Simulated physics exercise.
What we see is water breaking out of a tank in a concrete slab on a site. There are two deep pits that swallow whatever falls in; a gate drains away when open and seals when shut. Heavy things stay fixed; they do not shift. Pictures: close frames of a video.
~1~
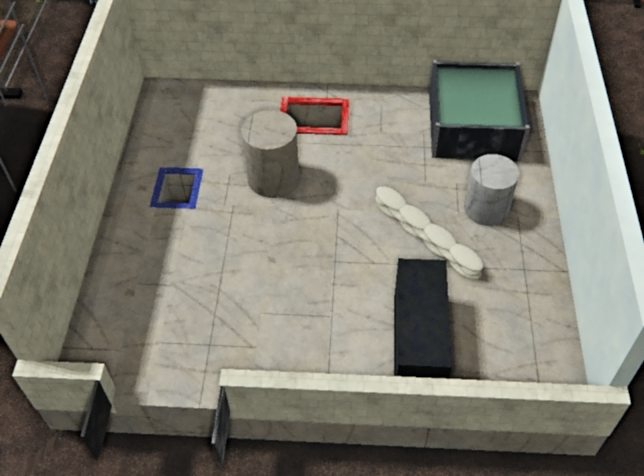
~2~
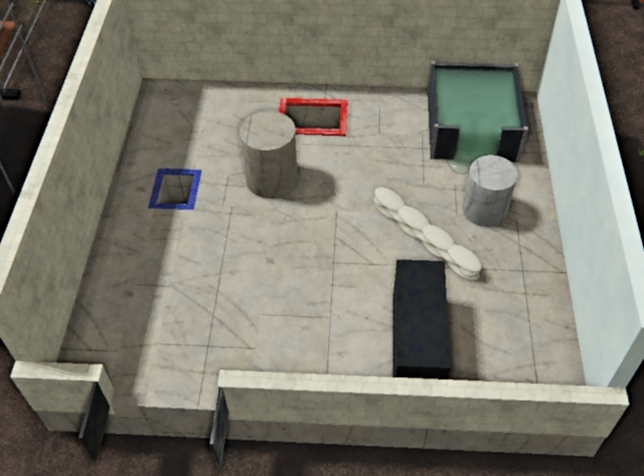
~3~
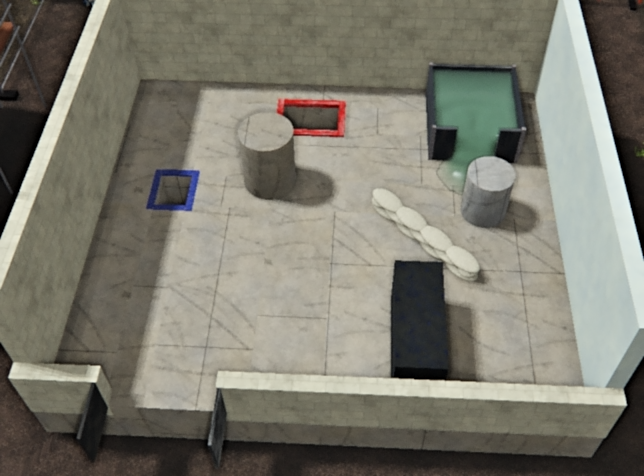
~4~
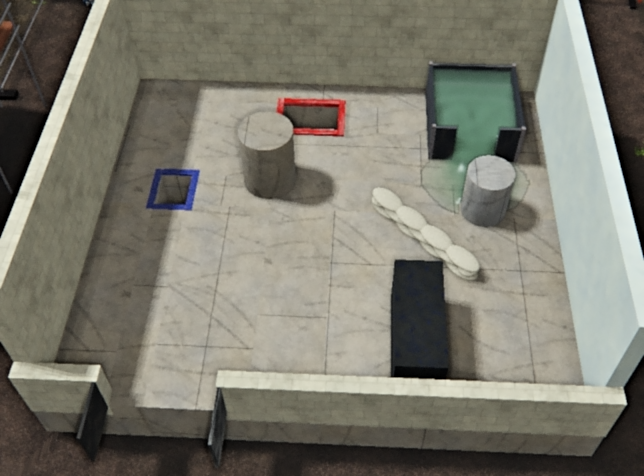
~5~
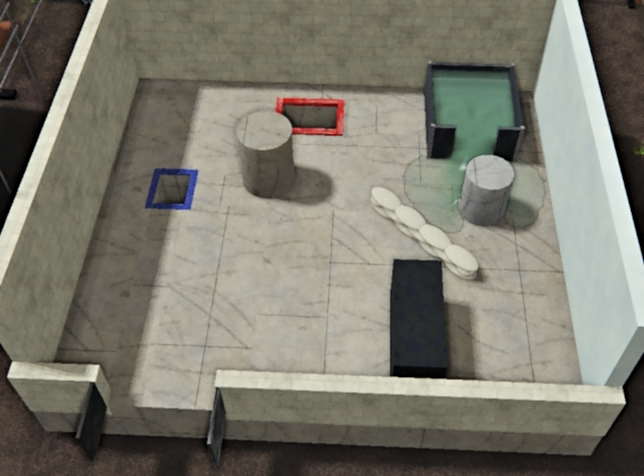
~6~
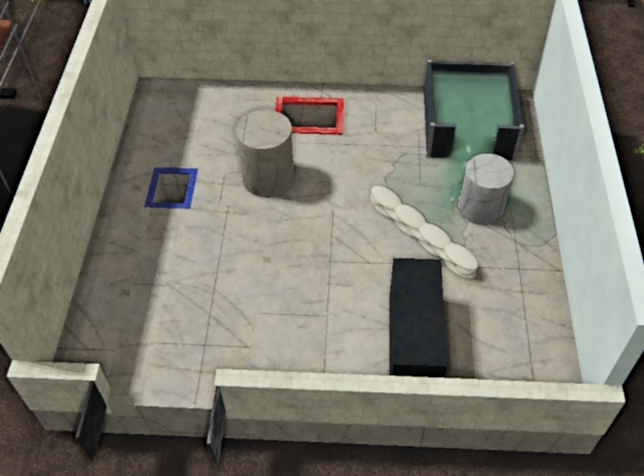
Green-tinted water pours from the tank's open front and spreads around the nearby gray cylinder.
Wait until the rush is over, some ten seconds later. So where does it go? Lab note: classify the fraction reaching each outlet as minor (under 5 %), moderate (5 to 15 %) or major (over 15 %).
Fractions by outlet: Gate minor; blue pit minor; red pit minor.
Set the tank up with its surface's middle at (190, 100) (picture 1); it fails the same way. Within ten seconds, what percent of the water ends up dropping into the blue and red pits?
The blue pit gets 65 per cent and the red pit 0 per cent.
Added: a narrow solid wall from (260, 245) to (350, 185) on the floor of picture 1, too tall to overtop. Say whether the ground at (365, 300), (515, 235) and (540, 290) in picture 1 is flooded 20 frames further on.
Taking the three spots in the order asked, they are bone-dry, waterlogged and waterlogged.
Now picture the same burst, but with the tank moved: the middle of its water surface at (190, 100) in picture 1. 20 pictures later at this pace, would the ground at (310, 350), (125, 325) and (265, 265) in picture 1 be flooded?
In turn: Wet, covered, wet.
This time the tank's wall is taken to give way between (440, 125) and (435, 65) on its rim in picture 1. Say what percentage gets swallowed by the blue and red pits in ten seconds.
Estimates in per cent: Blue 8, red 25.
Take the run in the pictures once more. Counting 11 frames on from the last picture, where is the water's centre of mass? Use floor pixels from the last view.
I'd put it at around (470, 168).
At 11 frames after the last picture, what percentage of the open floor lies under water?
Roughly 25 percent, I reckon.
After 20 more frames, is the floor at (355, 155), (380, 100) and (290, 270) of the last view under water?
Listed points: Inundated / inundated / unwetted.
A moment on, water covers 10 % of the floor; the gate 0 %, the blue pit 0 %, the red pit 0 %.
Next, water covers 25 % of the floor; the gate 0 %, the blue pit 0 %, the red pit 0 %.
Then, water covers 35 % of the floor; the gate 0 %, the blue pit 0 %, the red pit 1 %.
Later, water covers 45 % of the floor; the gate 0 %, the blue pit 0 %, the red pit 1 %.
In the end, water covers 60 % of the floor; the gate 0 %, the blue pit 1 %, the red pit 1 %.
